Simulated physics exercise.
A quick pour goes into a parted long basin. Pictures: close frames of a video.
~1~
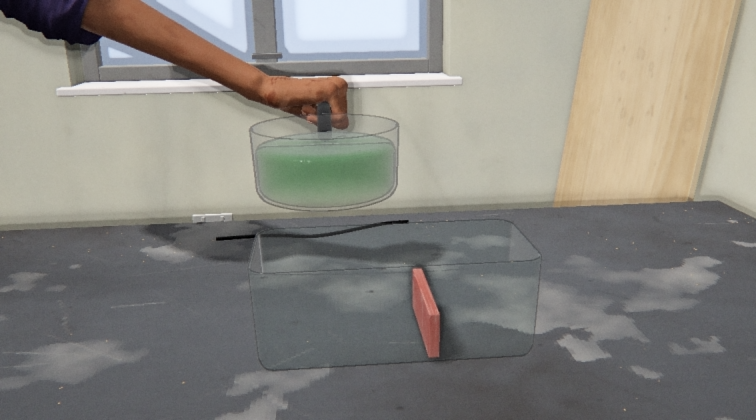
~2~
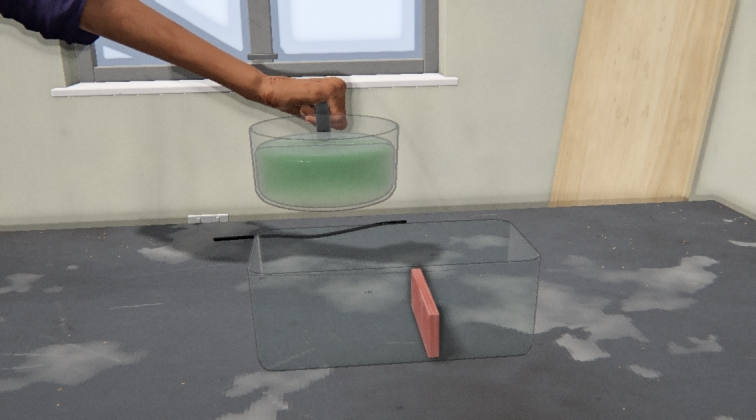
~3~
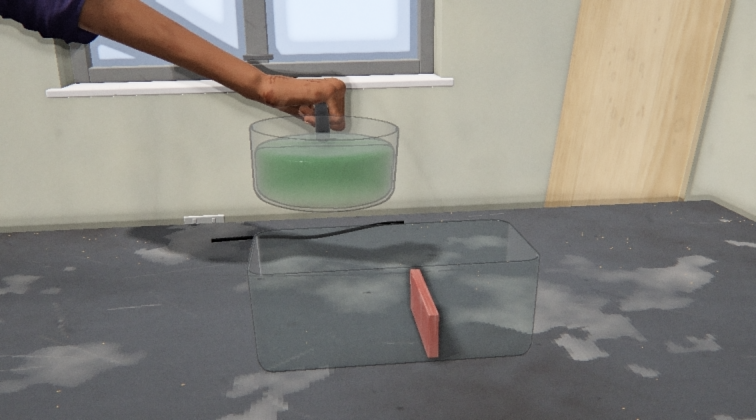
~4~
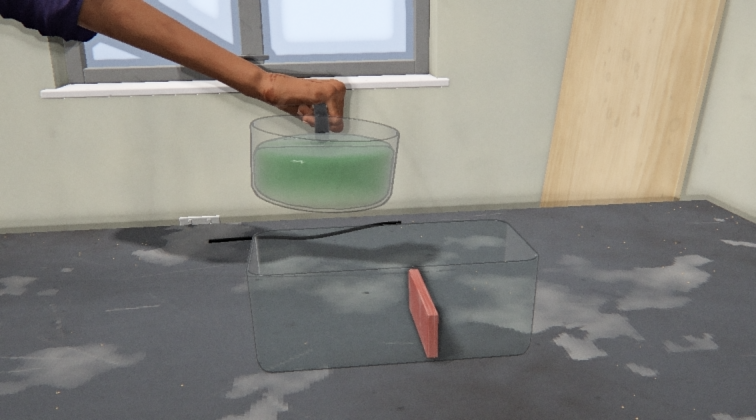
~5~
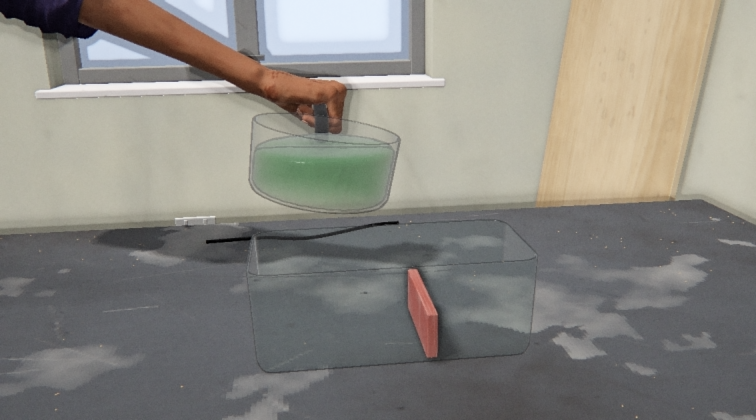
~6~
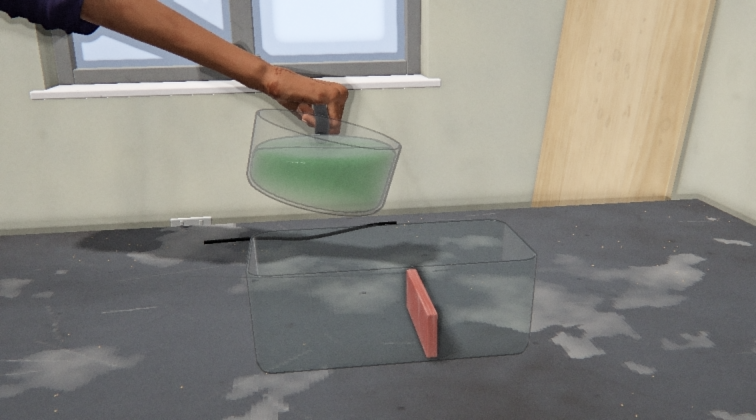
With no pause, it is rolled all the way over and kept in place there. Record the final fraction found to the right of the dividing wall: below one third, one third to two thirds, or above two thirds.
The right side is left with enough for a third but not past two thirds.
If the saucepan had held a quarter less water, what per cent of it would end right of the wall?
My estimate is about 50 percent.
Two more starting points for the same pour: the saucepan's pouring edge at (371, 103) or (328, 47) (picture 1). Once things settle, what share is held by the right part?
You'd see around 40 per cent, and then around 10 per cent.
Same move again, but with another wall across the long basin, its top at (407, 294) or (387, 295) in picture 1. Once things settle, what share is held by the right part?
The first placement gives around 75 percent, the second 90 percent.
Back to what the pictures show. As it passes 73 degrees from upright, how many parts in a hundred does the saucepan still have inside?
Around 50 percent remains.
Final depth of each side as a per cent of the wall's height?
Left part: 30 per cent; right part: 70.
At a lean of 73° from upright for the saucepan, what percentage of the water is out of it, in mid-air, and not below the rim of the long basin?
Around 30 %.
A moment on, the saucepan is tipped part way and 48 per cent is still to pour, 2 is left of the wall and 21 right of it.
Next, the saucepan is tipped right over and 7 per cent is still to pour, 28 is left of the wall and 60 right of it.
Then the saucepan is tipped right over and 0 per cent is still to pour, 40 is left of the wall and 59 right of it.
Later the saucepan is tipped right over and 0 per cent is still to pour, 40 is left of the wall and 59 right of it.
Finally, 40 per cent lies left of the wall, 59 right of it and 0 outside.
